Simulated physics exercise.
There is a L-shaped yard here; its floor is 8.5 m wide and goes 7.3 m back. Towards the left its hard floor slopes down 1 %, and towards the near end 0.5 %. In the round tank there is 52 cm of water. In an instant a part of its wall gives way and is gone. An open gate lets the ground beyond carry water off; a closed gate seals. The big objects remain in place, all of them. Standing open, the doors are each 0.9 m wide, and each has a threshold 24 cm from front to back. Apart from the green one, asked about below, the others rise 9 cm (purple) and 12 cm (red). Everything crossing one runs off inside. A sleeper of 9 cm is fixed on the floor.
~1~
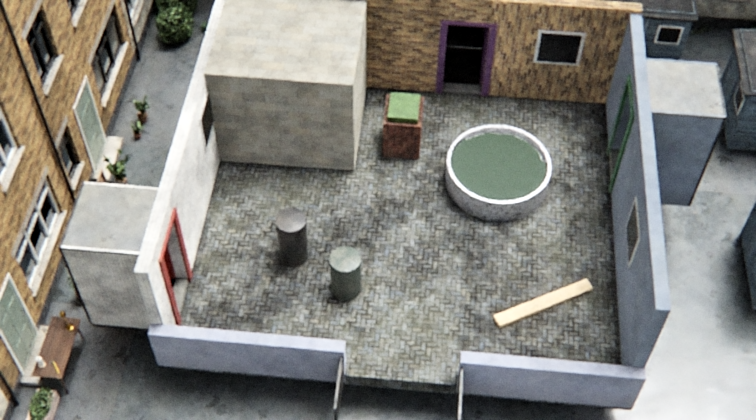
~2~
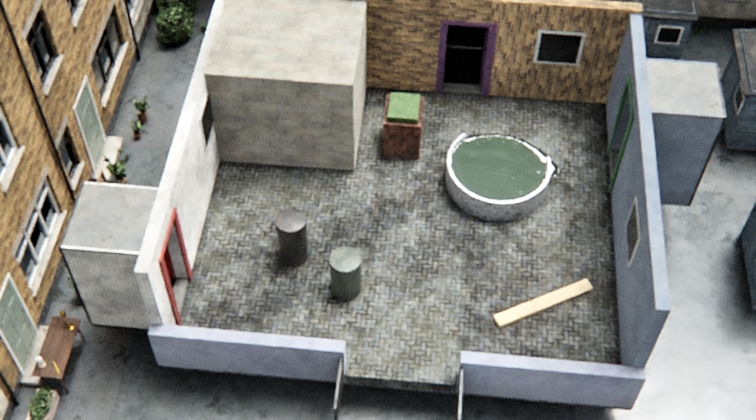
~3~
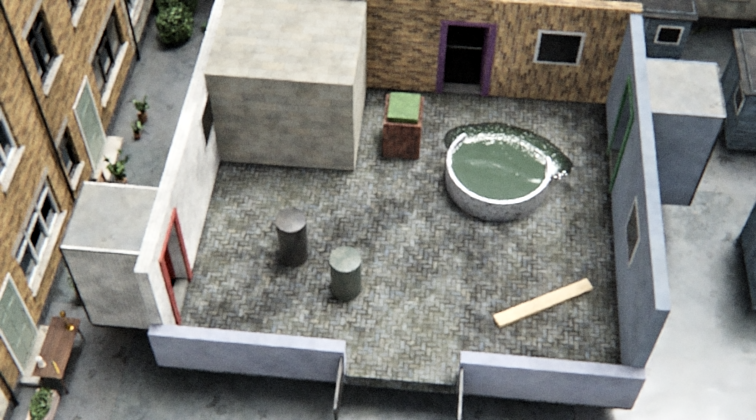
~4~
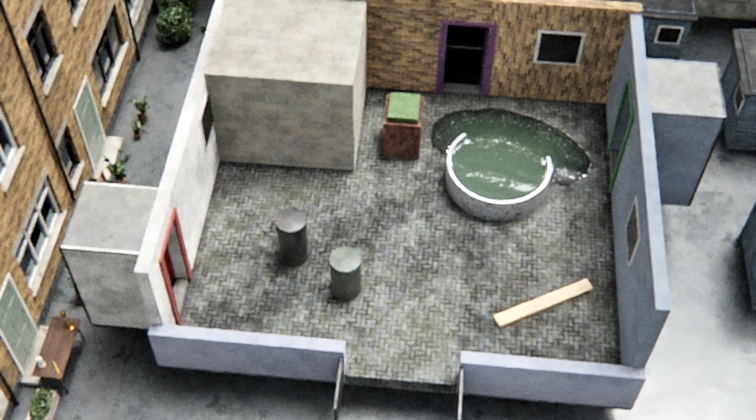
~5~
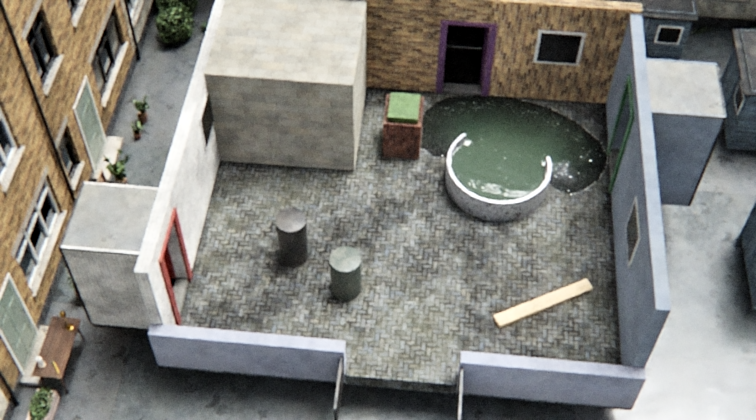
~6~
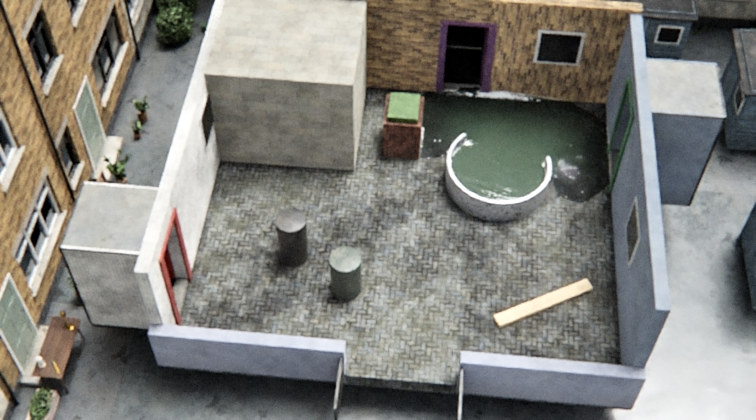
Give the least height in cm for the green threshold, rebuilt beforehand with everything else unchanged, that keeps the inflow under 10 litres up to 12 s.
Close to 8.5 cm is just enough.
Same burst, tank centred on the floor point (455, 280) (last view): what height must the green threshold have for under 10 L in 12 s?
Close to 7.0 cm would do it.
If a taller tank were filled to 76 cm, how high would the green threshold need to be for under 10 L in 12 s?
Around 14.0 cm high.
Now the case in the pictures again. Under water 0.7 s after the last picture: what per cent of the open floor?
15 %.
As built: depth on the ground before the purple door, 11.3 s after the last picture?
5.0 cm.
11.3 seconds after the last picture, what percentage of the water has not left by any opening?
Roughly 88 percent of the water remains.
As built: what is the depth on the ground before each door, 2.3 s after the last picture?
In cm - green: 12, purple: 15, red: 0.
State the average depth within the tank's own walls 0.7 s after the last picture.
Around 25 cm on average.
Then, 0.7 s after the last picture water covers 15 % of the floor, deepest (35 cm) near (605, 106); 8 cm at the green door, 0 litres in over its 25 cm threshold.
Then, 2.3 s after the last picture water covers 20 % of the floor, deepest (22 cm) near (597, 111); 12 cm at the green door, 0 litres in over its 25 cm threshold.
Then, 11.3 s after the last picture water covers 80 % of the floor, deepest (8 cm) near (182, 350); 2 cm at the green door, 0 litres in over its 25 cm threshold.
At the green door as built, the water peaked near 12 cm, 2.1 s after the last picture.
With a threshold of 7 cm, 18 litres would have come in within the 12 s; with 10 cm, 4 litres. So under 10 litres takes about 8.5 cm.
